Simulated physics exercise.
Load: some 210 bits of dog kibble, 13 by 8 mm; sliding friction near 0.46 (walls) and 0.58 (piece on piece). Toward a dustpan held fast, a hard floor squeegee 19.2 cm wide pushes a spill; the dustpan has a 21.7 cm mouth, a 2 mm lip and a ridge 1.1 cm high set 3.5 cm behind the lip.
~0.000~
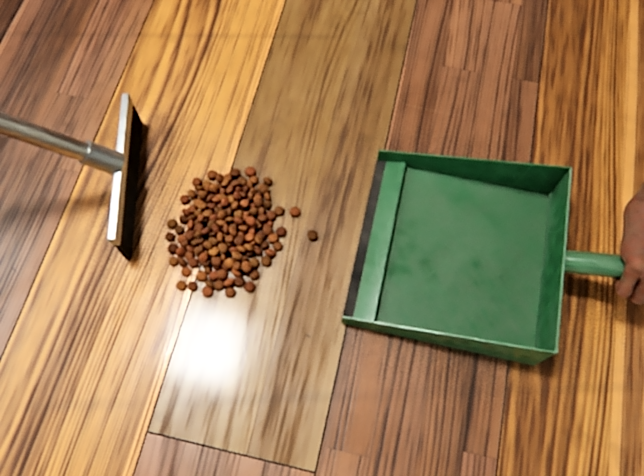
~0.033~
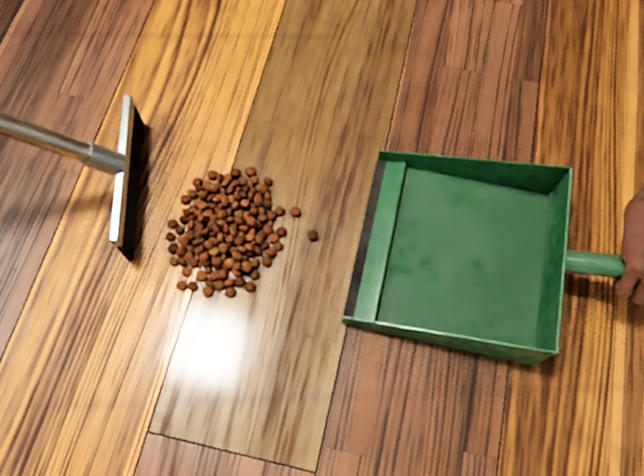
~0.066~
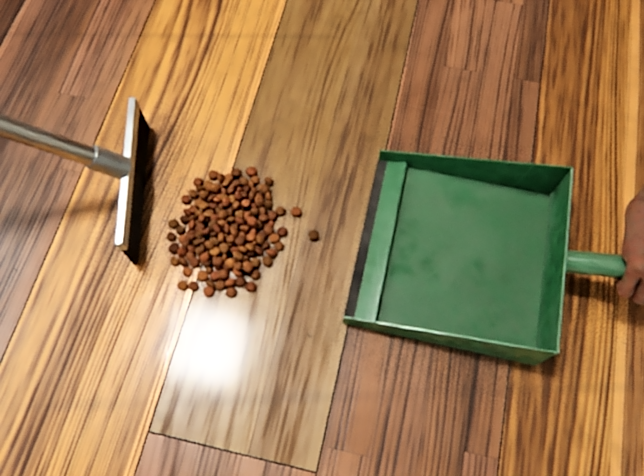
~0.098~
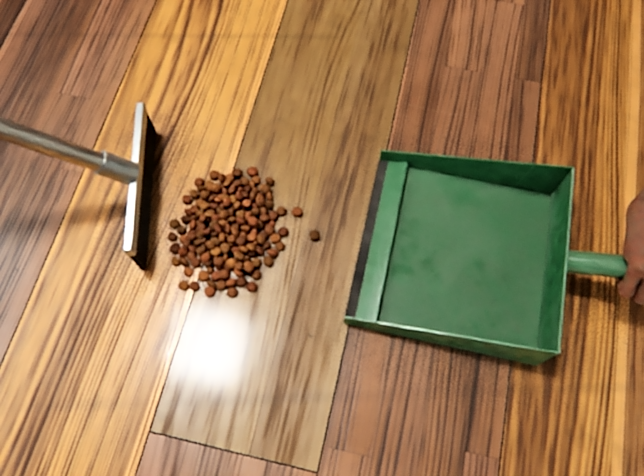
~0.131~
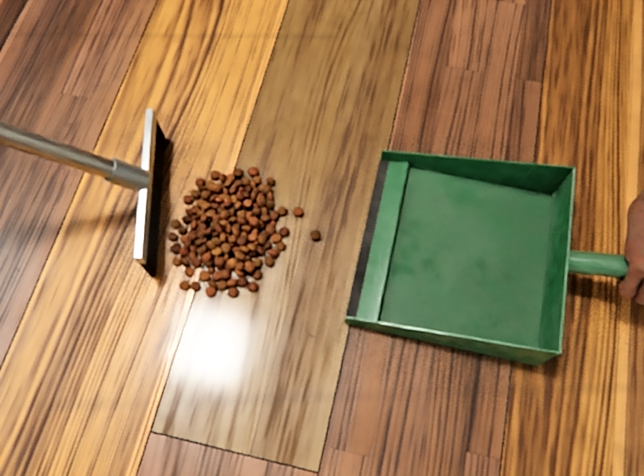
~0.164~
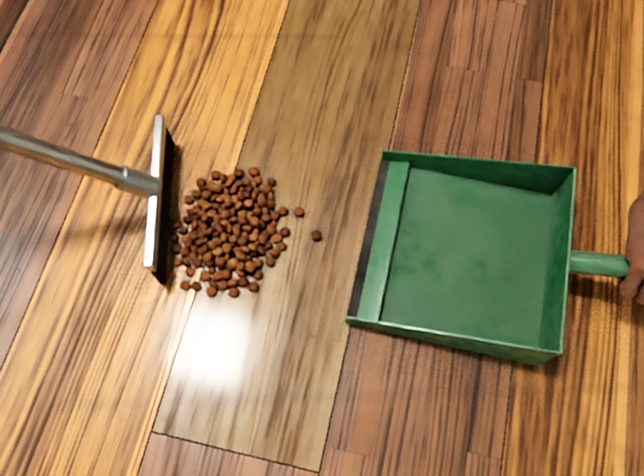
A green dustpan lies on a striped wood-plank floor in brown and golden tones, seen from above at a slant, with a bright patch of glare near the bottom. A hand grips its handle at the right edge, while a heap of reddish-brown kibble sits left of centre. From the left, a metal-handled squeegee slides right and slightly downward to the heap's edge, the pieces staying put.
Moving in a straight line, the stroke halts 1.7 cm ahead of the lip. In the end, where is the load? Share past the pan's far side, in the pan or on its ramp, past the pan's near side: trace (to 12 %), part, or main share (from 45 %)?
Far side trace, pan trace, near side part.
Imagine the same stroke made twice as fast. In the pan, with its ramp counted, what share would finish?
It would be around 5 percent.
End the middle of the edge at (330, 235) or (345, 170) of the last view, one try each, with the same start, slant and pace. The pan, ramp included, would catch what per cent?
I'd expect around 20 percent, then around 20 percent.
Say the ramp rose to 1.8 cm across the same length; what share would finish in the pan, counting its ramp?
0 per cent.
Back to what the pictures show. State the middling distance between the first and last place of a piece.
Median: Approx. 12 cm.
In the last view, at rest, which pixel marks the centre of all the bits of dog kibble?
Centre at rest: Approx. (331, 256) px.
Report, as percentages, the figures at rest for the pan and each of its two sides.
Far side - 0; pan - 0; near side - 20.
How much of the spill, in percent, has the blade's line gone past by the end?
Something like 25 per cent, roughly.
Then, at 0.42 s, middle of the blade 14 cm from the lip; 0 % over the lip, far side 0 %, near side 5 %.
Then, at 0.59 s, middle of the blade 8 cm from the lip; 0 % over the lip, far side 0 %, near side 15 %.
After 0.88 s, middle of the blade 4 cm from the lip; 0 % over the lip, far side 0 %, near side 20 %.
In the end, at 1.2 s, far side 0 %, pan 0 %, near side 20 %, in front of the lip or behind the blade 80 %.
